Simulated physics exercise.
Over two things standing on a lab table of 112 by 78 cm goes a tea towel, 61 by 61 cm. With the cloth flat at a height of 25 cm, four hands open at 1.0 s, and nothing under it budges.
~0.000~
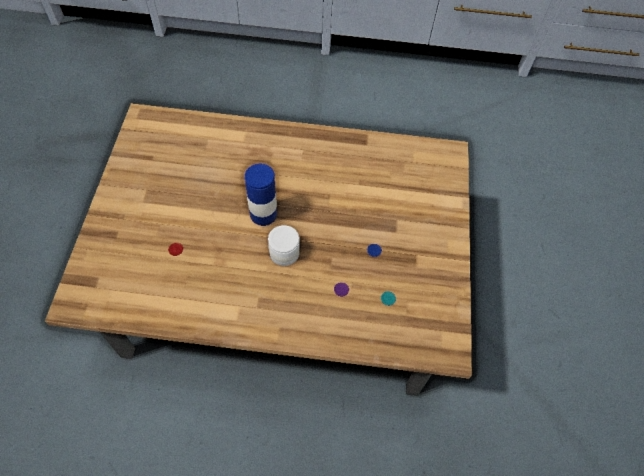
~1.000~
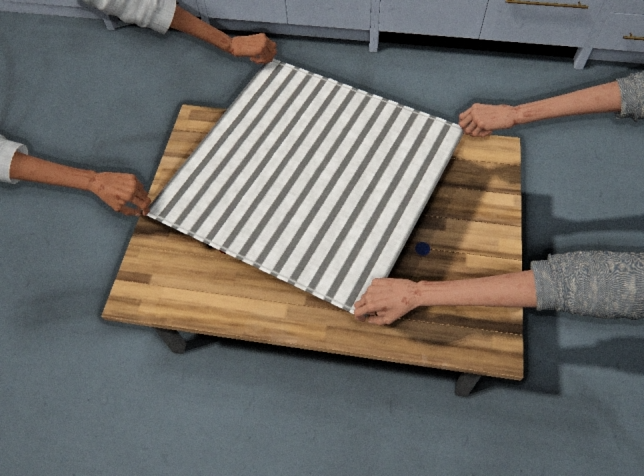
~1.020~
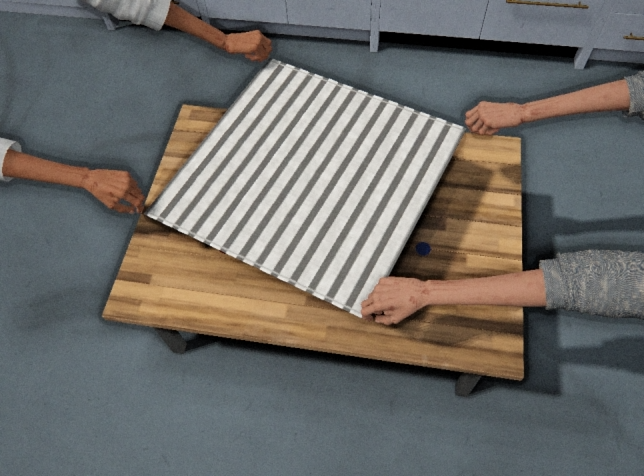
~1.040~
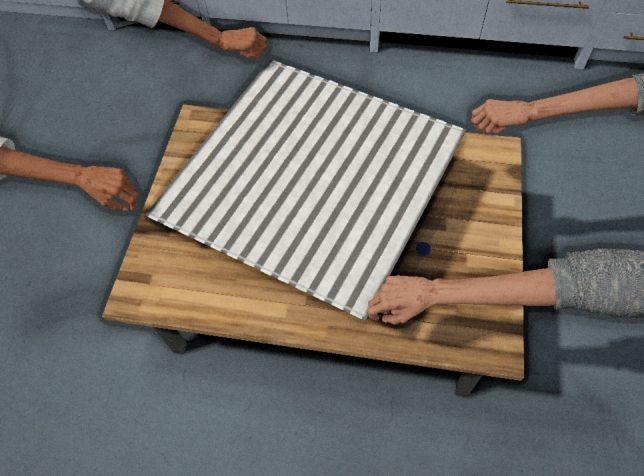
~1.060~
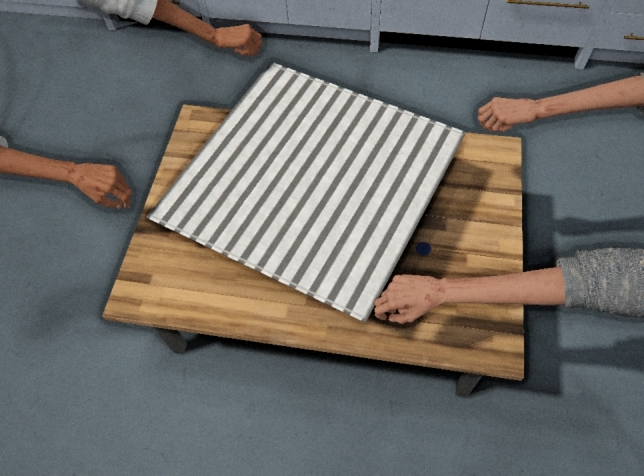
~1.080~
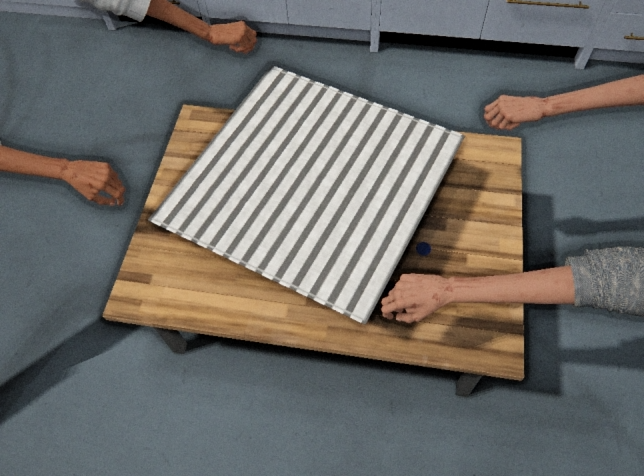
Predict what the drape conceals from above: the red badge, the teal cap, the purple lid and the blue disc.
In order: The red badge vanishes under it; the teal cap stays uncovered; the purple lid stays uncovered; the blue disc still shows.
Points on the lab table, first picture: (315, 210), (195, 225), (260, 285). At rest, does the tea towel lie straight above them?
Check, spot by spot: Overlapped / overlapped / overlapped.
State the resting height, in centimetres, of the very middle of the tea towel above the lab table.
Around 20 cm up.
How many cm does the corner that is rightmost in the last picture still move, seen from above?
Roughly 14 centimetres.
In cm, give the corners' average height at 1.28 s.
I'd guess the corners are around 0 cm high then.
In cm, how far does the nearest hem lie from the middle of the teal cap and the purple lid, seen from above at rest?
Around 15 centimetres for the first one and around 3 centimetres for the second.
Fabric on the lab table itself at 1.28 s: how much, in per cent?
About 25 per cent of it.
At 1.3 s, 25 % of it is down, spanning 56 by 63 cm, above red badge.
At 1.5 s, 30 % of it is down, spanning 52 by 62 cm, above red badge.
At 1.7 s, 30 % of it is down, spanning 52 by 62 cm, above red badge.
At 1.9 s, 30 % of it is down, spanning 52 by 61 cm, above red badge.
At 2.7 s, 30 % of it is down, spanning 52 by 61 cm, above red badge.
